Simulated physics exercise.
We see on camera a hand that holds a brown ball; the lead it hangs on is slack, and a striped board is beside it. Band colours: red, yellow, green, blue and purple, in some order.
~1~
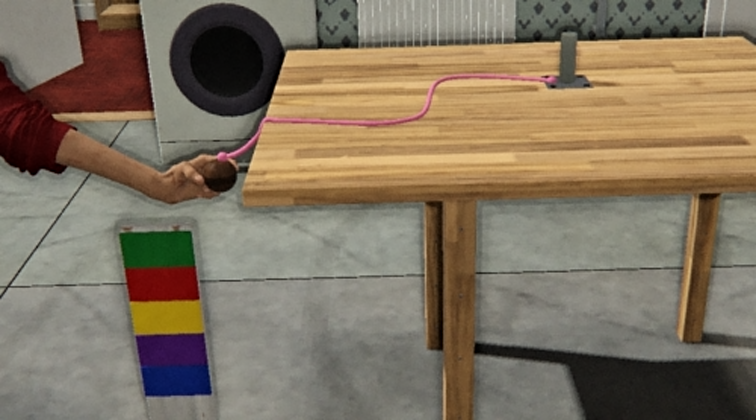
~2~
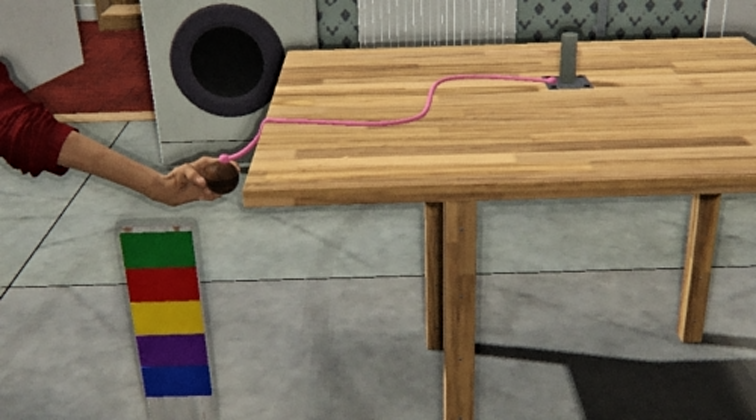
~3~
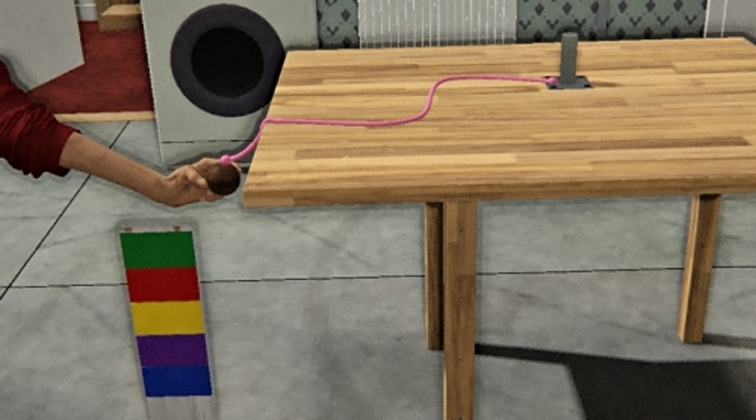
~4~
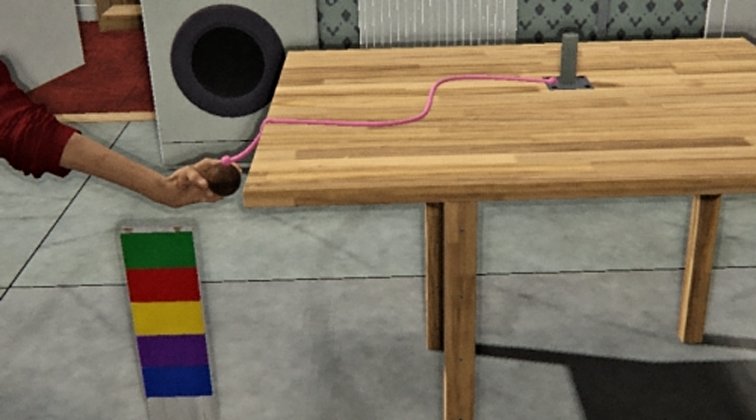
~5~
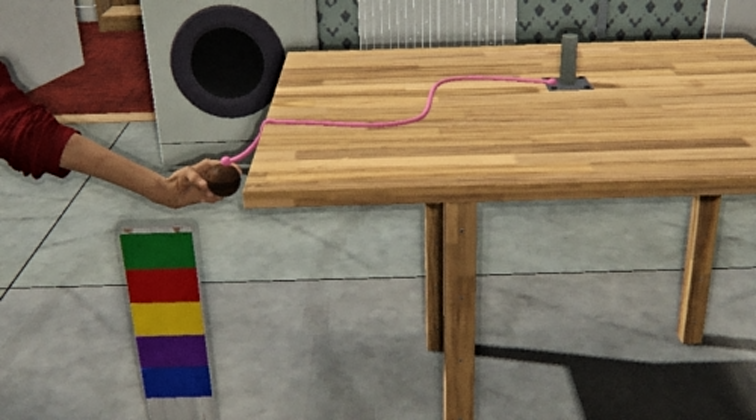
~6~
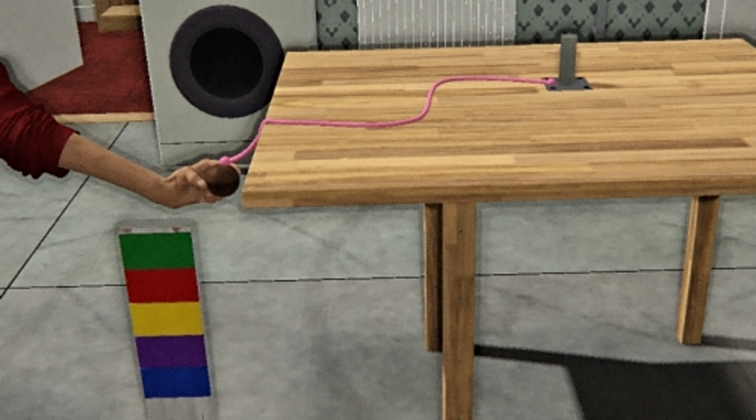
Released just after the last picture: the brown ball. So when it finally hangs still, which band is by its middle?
At red.
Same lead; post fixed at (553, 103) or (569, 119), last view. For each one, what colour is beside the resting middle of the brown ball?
Result 1: Yellow. Result 2: Yellow.
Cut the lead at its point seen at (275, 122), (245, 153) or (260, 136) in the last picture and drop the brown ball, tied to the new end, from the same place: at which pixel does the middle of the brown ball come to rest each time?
Try 1: About (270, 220). Try 2: About (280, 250). Try 3: About (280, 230).
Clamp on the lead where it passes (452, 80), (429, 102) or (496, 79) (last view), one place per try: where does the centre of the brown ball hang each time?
Try by try, around (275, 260), (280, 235) and (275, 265).
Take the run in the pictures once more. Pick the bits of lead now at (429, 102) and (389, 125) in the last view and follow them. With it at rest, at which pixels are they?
First: (375, 102). Second: (292, 111).
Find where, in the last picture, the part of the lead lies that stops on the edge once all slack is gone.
Around (361, 126).
Soon after, ball near (304, 273); level with red.
After that, ball near (267, 279); level with red.
In the end, ball near (272, 277); level with red. The red one.
